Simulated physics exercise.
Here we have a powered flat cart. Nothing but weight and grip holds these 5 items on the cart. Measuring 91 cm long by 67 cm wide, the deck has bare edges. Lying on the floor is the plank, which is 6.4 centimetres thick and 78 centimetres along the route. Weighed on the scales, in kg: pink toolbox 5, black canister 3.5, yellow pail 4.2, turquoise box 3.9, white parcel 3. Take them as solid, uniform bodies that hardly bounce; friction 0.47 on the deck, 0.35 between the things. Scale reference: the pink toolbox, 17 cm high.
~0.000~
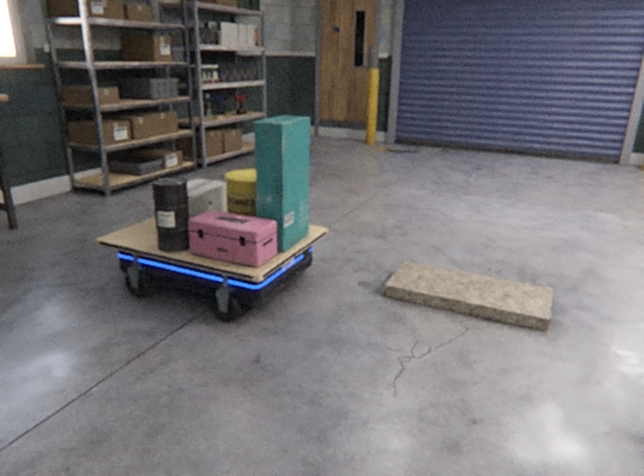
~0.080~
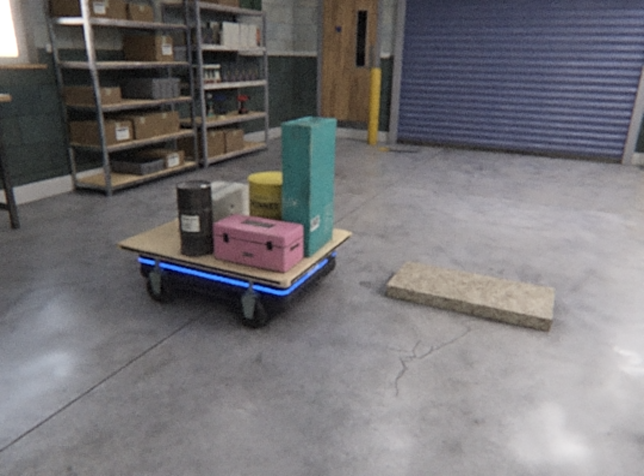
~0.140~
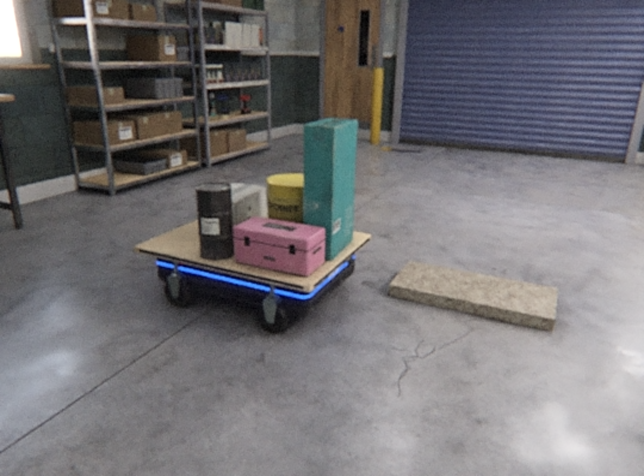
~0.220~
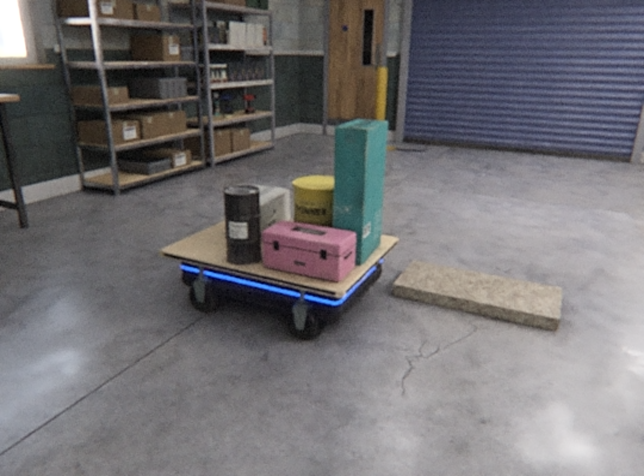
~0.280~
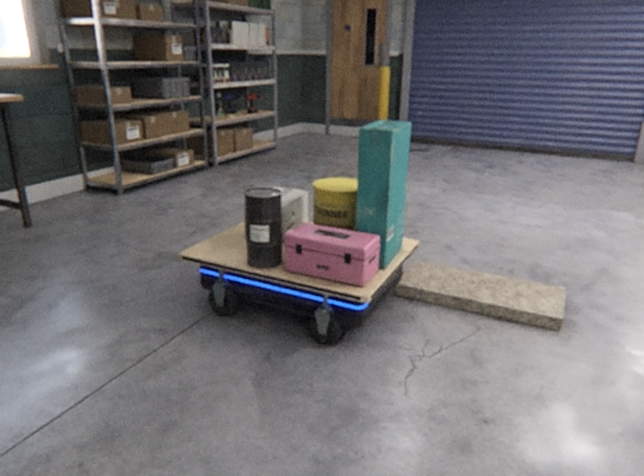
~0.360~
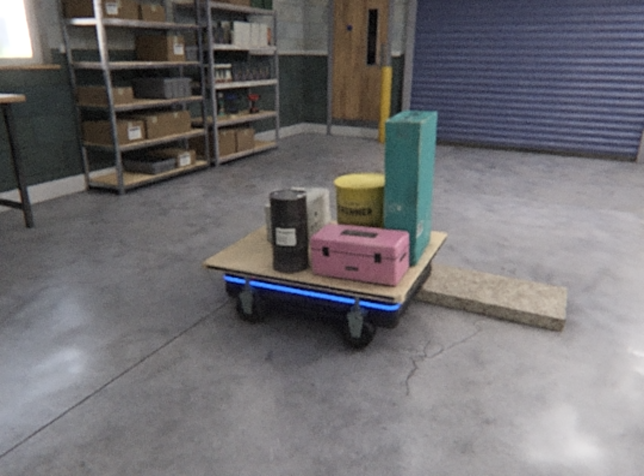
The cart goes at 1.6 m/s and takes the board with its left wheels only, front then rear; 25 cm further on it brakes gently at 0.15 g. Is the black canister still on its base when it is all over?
Remains erect.
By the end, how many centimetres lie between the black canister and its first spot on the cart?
Net shift near 4 cm.
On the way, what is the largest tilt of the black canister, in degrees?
The peak lean comes to some 12 degrees.
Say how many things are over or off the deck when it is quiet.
In total, 1.
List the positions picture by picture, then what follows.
In the first picture, cart has run 0 cm; black canister (172, 215); pink toolbox (233, 238).
In the second picture, cart has run 13 cm; turquoise box (309, 186); white parcel (218, 206).
In the third picture, cart has run 22 cm; pink toolbox (280, 245).
In the fourth picture, cart has run 35 cm; turquoise box (360, 191).
In the fifth picture, cart has run 45 cm; pink toolbox (332, 253); yellow pail (340, 213).
In the sixth picture, cart has run 58 cm; black canister (290, 231); turquoise box (410, 188).
Around 0.56 s, cart has run 90 cm; turquoise box at 22° to upright; yellow pail at 22° to upright; pink toolbox at 5° to upright.
Around 0.86 s, cart has run 138 cm; black canister at 4° to upright near (482, 265); turquoise box on its side; white parcel at 25° to upright.
Around 1.16 s, cart has run 186 cm; black canister at 5° to upright; turquoise box on its side; pink toolbox shifted 5 cm.
Around 1.66 s, cart has run 258 cm; black canister at 11° to upright; turquoise box at 58° to upright; pink toolbox shifted 5 cm.
Finally (3.3 s), on their side or leaning hard on the cart, turquoise box; the other 4 still in place (within 10 cm).
